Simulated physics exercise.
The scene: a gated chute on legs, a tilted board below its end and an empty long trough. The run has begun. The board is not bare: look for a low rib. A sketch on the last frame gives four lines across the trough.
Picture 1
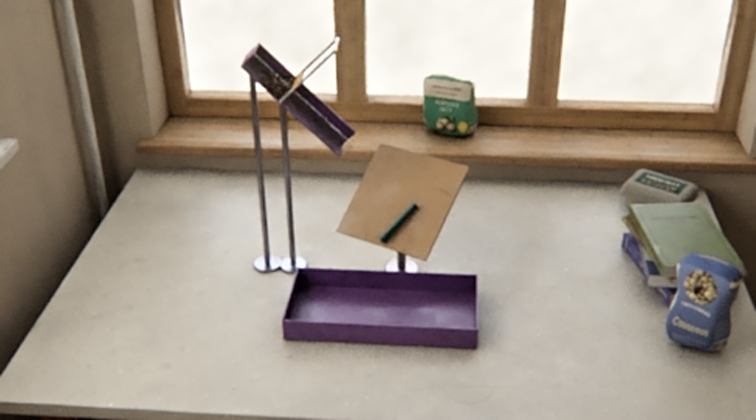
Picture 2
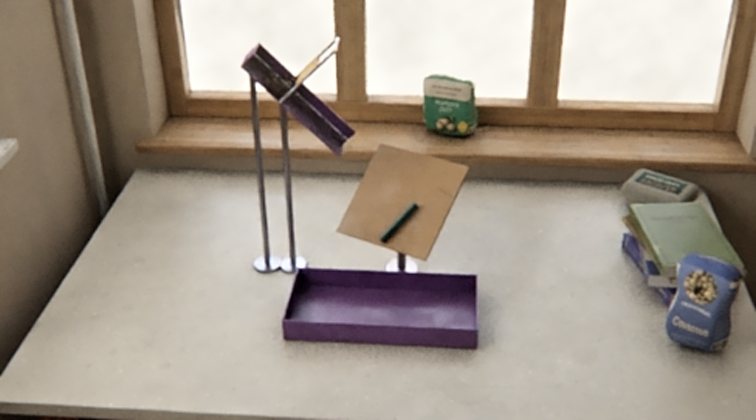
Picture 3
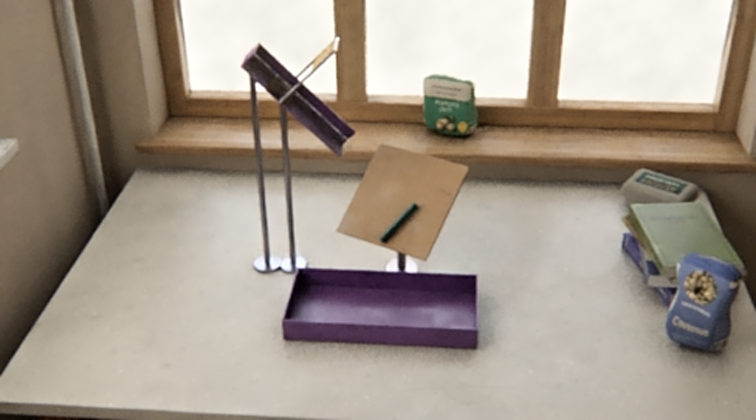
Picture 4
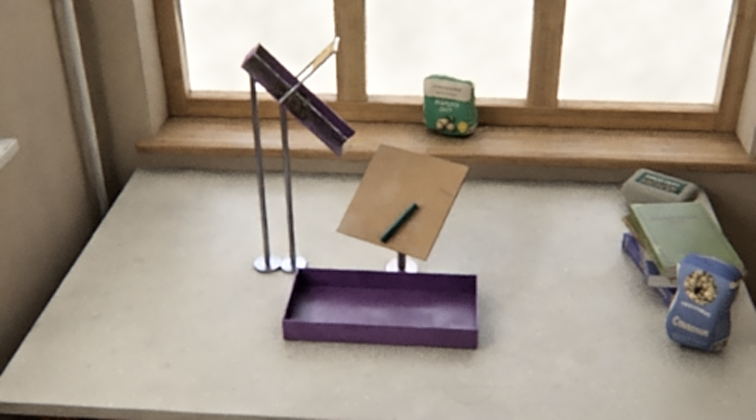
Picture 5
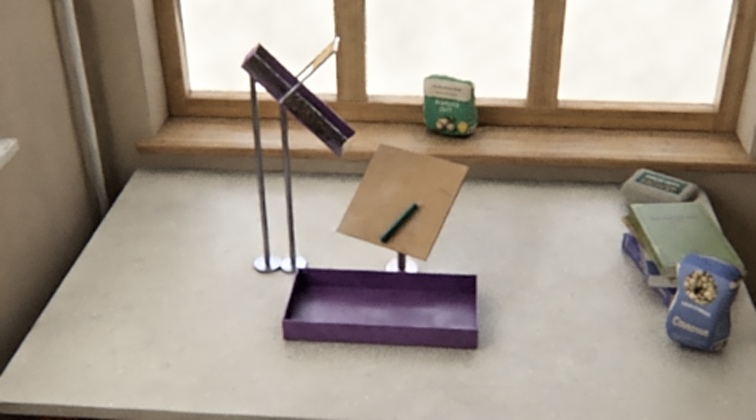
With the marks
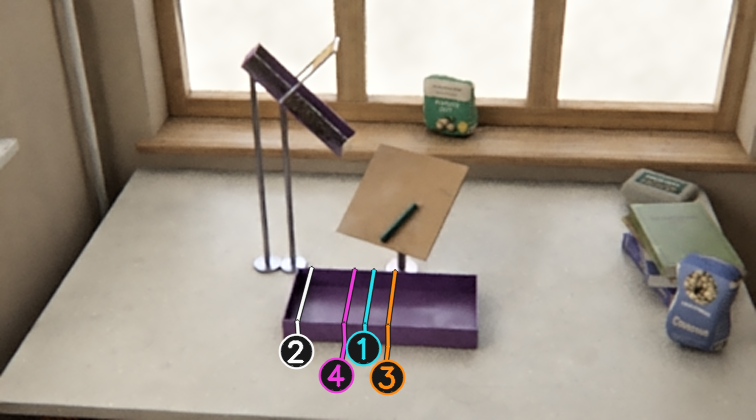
Small dark balls slide down a raised purple chute above a tilted brown board.
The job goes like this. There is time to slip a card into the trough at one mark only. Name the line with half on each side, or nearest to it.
The best line is 4.
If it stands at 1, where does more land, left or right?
The left side.
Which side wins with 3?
Left.
On the marked copy, line 1 crosses the front rim at (365, 324); line 2 crosses the front rim at (297, 321); line 3 crosses the front rim at (388, 325); line 4 crosses the front rim at (344, 323).
With 1, of what is caught, nearly all on the left of the divider, a small part on the right.
With 2, of what is caught, a small part on the left of the divider, nearly all on the right.
With 3, of what is caught, nearly all on the left of the divider, a small part on the right.
With 4, of what is caught, about a third on the left of the divider, about two thirds on the right.
